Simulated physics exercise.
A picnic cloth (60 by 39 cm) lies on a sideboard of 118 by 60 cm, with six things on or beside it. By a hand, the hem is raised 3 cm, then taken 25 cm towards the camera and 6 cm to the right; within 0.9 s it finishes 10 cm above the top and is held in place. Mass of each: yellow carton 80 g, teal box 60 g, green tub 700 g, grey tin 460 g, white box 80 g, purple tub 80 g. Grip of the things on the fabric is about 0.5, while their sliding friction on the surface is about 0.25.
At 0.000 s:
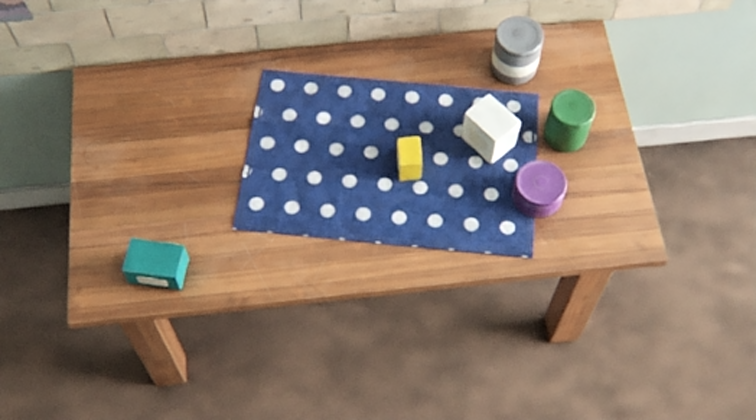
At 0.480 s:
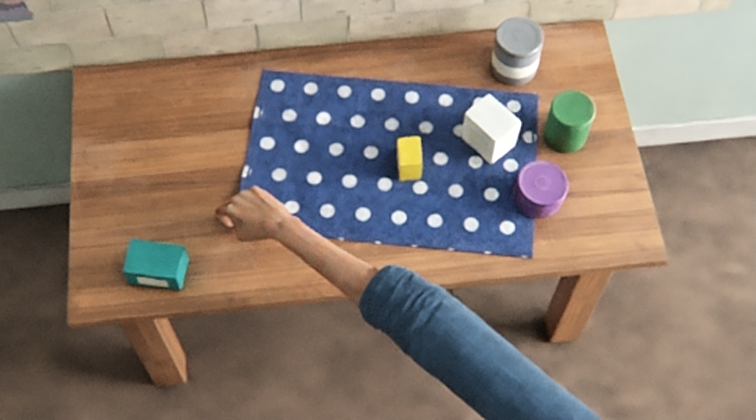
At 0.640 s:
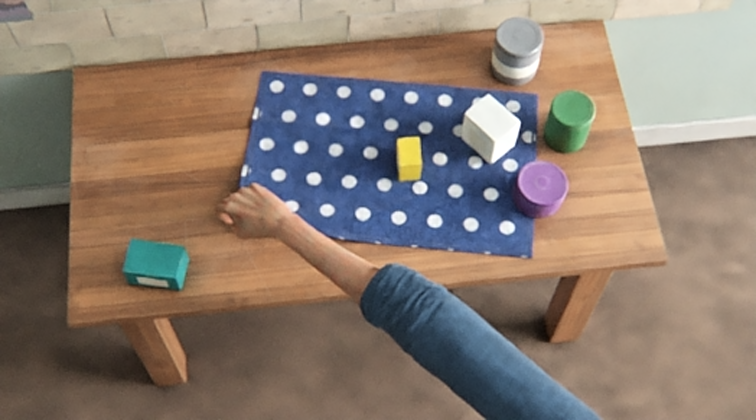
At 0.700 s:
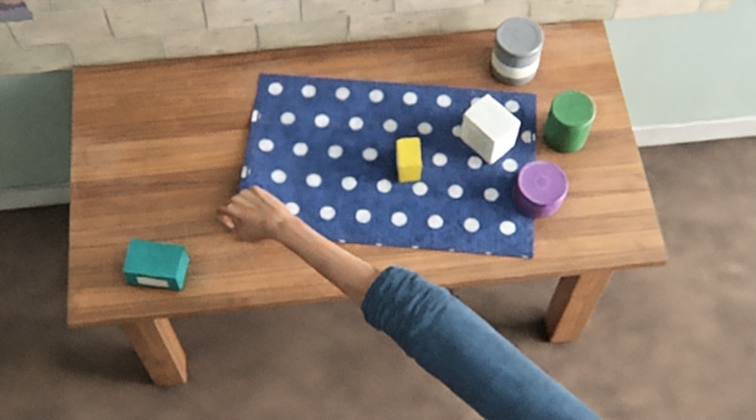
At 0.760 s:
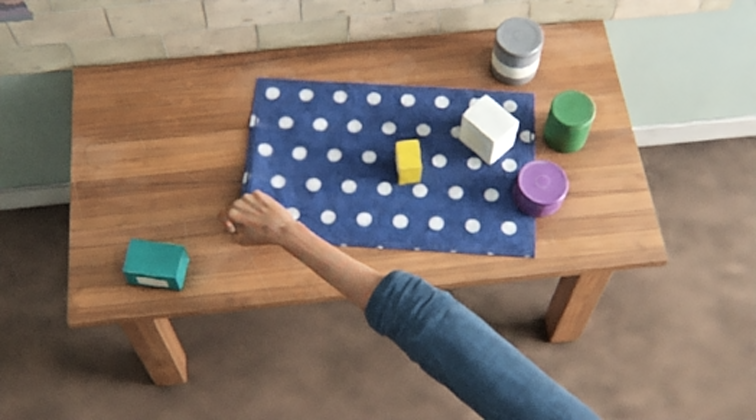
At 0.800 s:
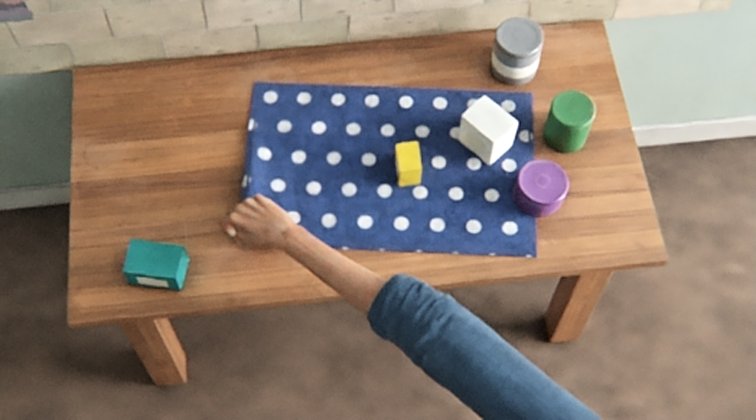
On a wooden sideboard, a hand took hold of the near left corner of a spotted blue cloth and shifted it slightly, turning it a little, while the containers on and around it barely moved.
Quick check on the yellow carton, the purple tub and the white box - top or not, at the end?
End state: Yellow carton top, purple tub top, white box top.
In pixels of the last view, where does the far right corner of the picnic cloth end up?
About (474, 102).
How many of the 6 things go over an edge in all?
All told, 0.
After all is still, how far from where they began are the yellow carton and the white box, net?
Roughly: Yellow carton 15 cm; white box 10 cm.
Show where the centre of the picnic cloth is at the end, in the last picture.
About (379, 223).
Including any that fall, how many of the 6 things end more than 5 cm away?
I make it 2.
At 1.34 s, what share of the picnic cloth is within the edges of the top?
I'd say close to 90 per cent of it.
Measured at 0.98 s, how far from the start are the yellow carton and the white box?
About: Yellow carton 4 cm, white box 2 cm.
At 1.0 s, 100 % of the picnic cloth is still over the top; yellow carton 4 cm off its start, white box 2 cm off its start, purple tub 1 cm off its start.
At 1.2 s, 100 % of the picnic cloth is still over the top; yellow carton 8 cm off its start, white box 5 cm off its start, purple tub 1 cm off its start.
At 1.3 s, 90 % of the picnic cloth is still over the top; yellow carton 12 cm off its start at (402, 201), white box 8 cm off its start at (464, 137), purple tub 1 cm off its start at (535, 179).
At 1.5 s, 85 % of the picnic cloth is still over the top; yellow carton 13 cm off its start, white box 9 cm off its start, purple tub 2 cm off its start.
At 3.1 s, 85 % of the picnic cloth is still over the top; yellow carton 13 cm off its start at (400, 208), white box 9 cm off its start at (459, 142), purple tub 2 cm off its start at (531, 181).
